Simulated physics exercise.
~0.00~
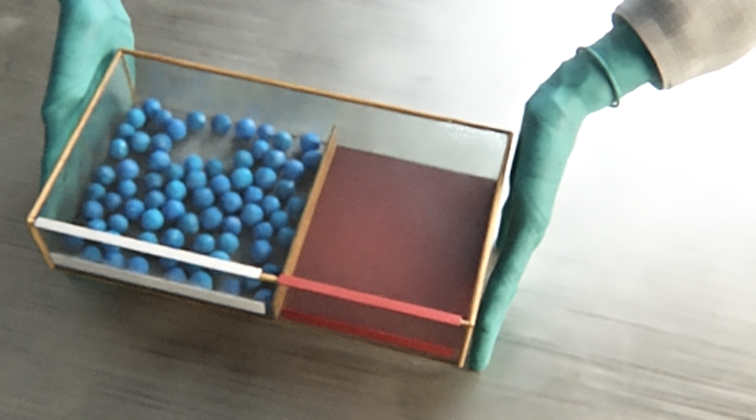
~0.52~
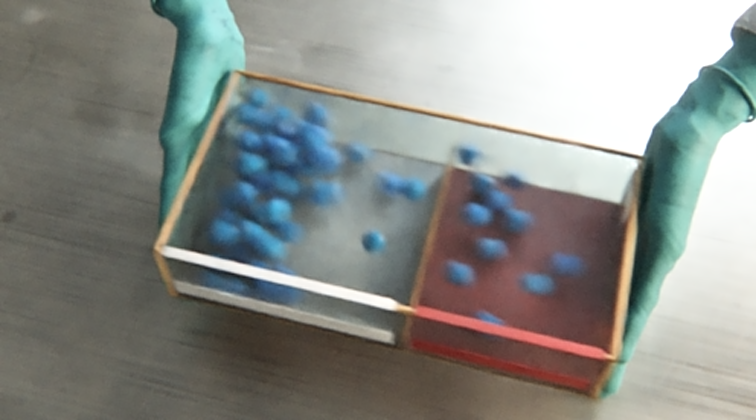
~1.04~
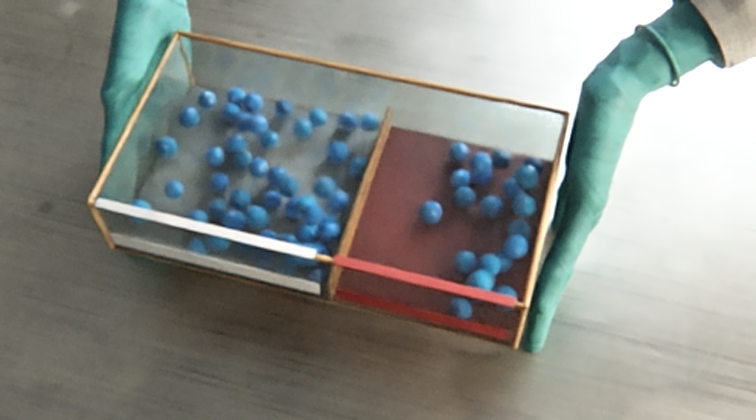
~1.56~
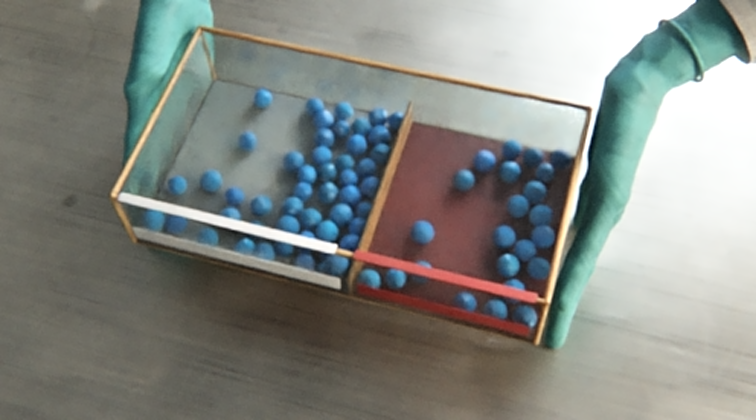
At first, two green-gloved hands hold a clear, shallow box in which blue balls crowd the left section, edged in white, while the red section on the right is empty. The hands shift the box to the right, and the balls blur as several of them appear in the red section. The box then moves back to the left, with balls scattered loosely across both sides. Finally it sits slightly farther right, many balls bunched against the left side of the divider. Both sections hold balls, with clearly more on the white side than the red.
